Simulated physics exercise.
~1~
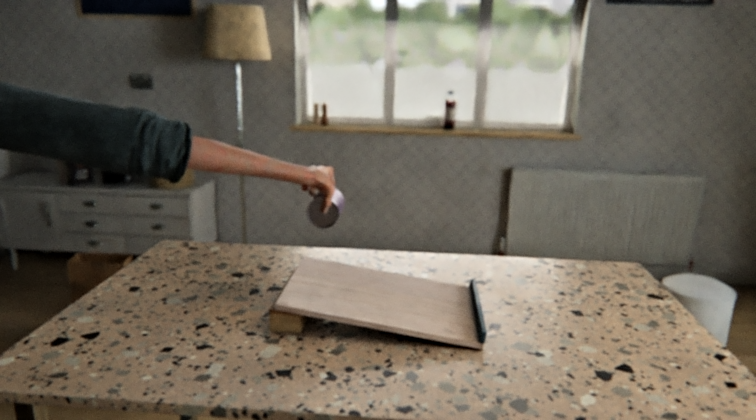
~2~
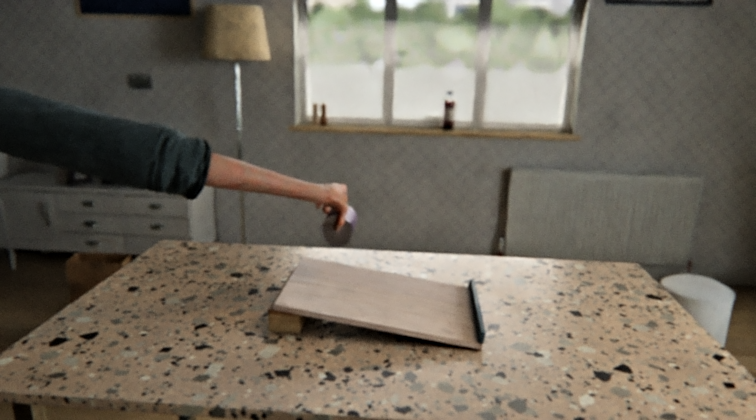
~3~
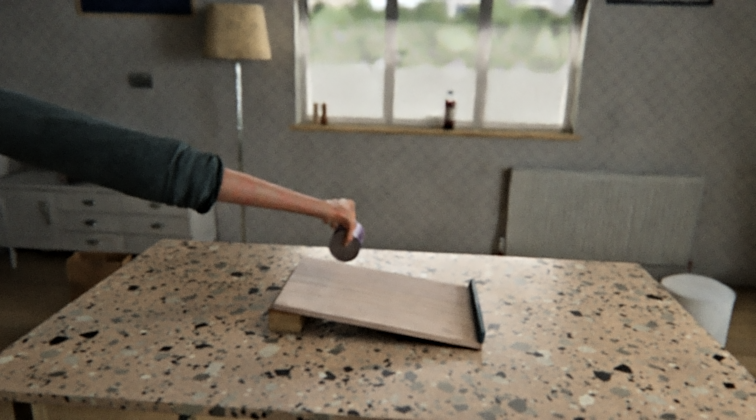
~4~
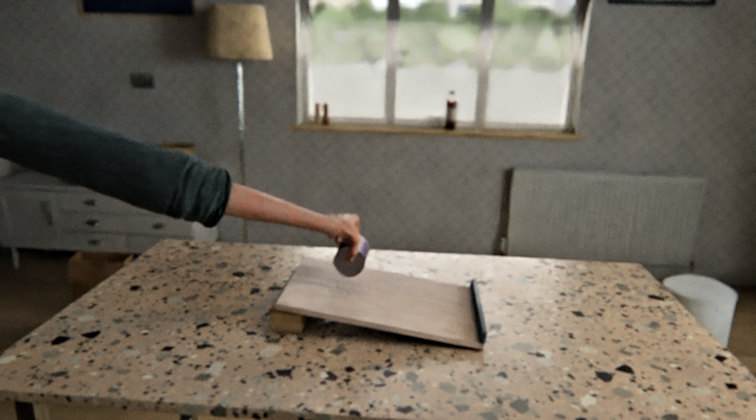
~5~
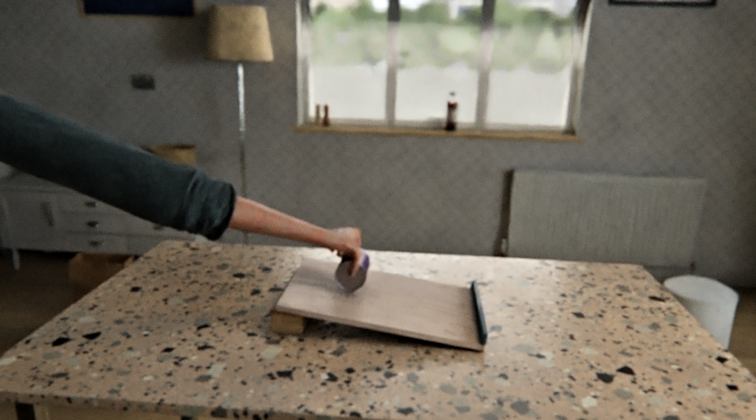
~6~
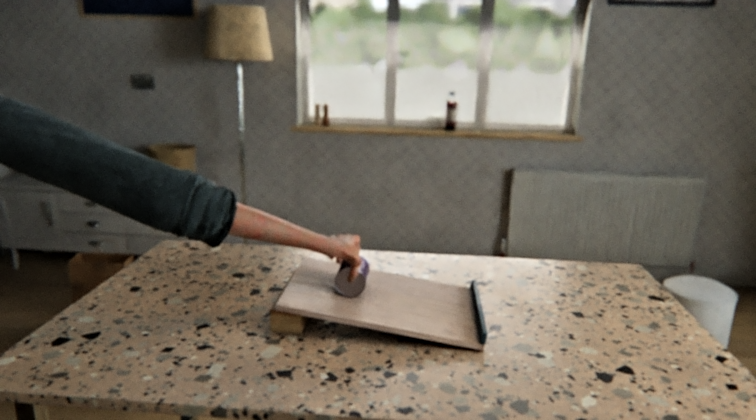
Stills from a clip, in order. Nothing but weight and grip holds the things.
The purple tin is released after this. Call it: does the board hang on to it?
No, it goes down the board.
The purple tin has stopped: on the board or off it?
In the end it stays aboard.
Then, 0.40 s past the last view, purple tin displaced a little near (368, 278).
Then, 0.70 s past the last view, purple tin displaced well along near (413, 287).
Then, 0.80 s past the last view, purple tin displaced well along near (434, 291).
Then, 0.90 s past the last view, purple tin displaced well along near (459, 296).
Finally, moved from the start, purple tin. Final places as the last picture's camera would see them, purple tin near (464, 297). The purple tin goes downhill.
